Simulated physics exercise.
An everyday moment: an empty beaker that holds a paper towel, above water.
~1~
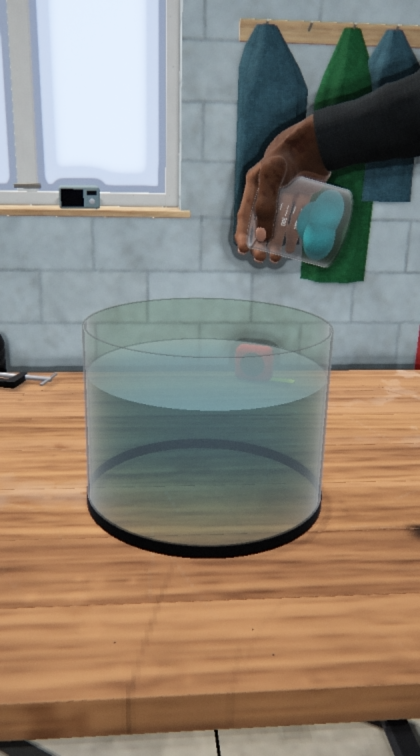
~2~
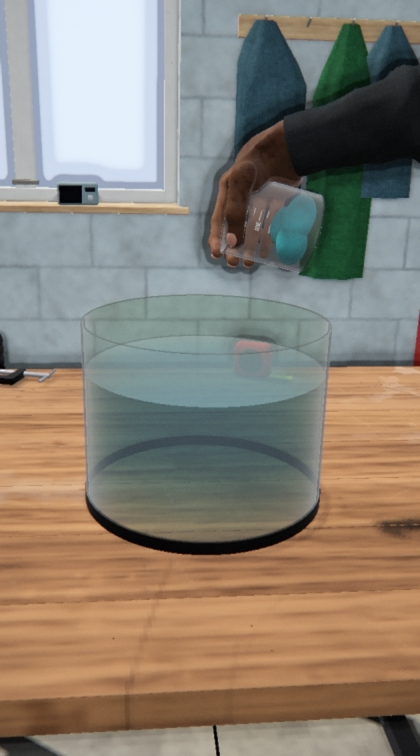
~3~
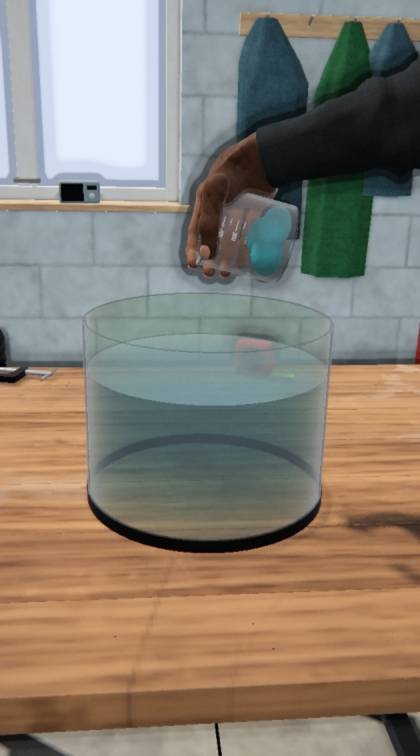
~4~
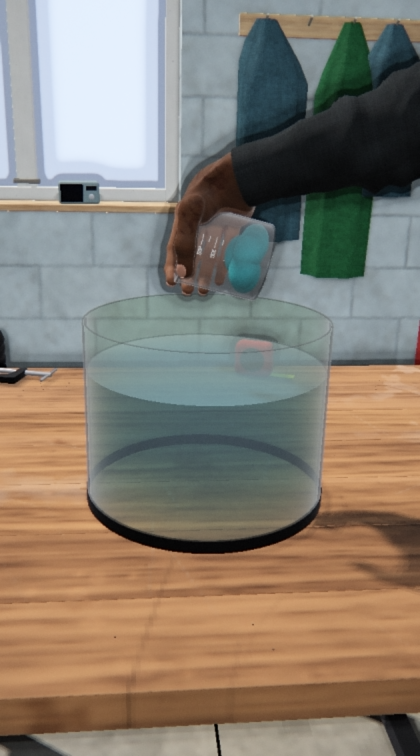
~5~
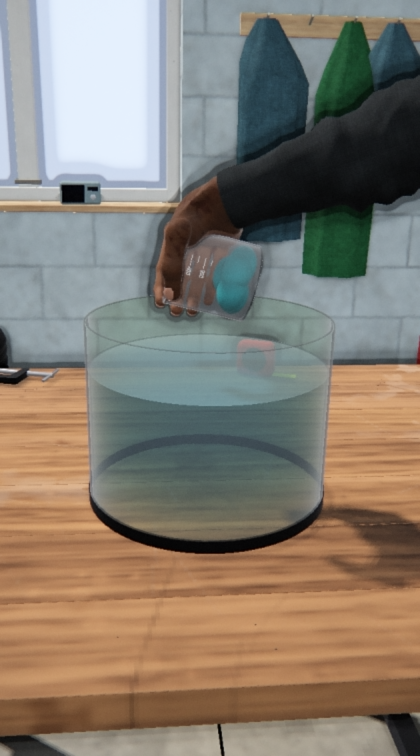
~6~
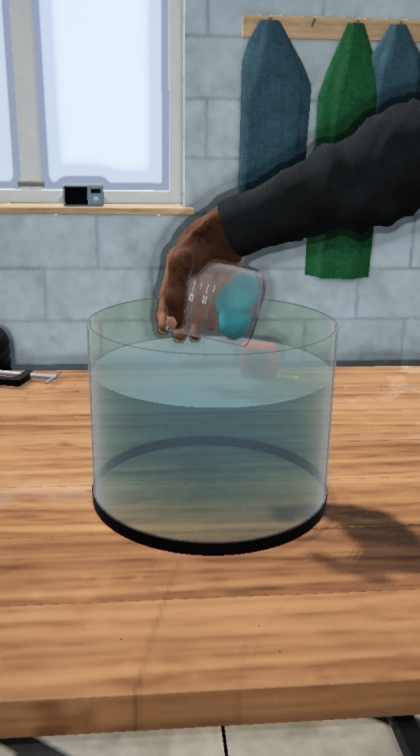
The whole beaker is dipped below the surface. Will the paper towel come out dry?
It gets soaked.
A moment on, the beaker enters the water.
Further on, water pours in as the air escapes.
When it is over, the beaker is under, flooded, and the paper towel is wet.
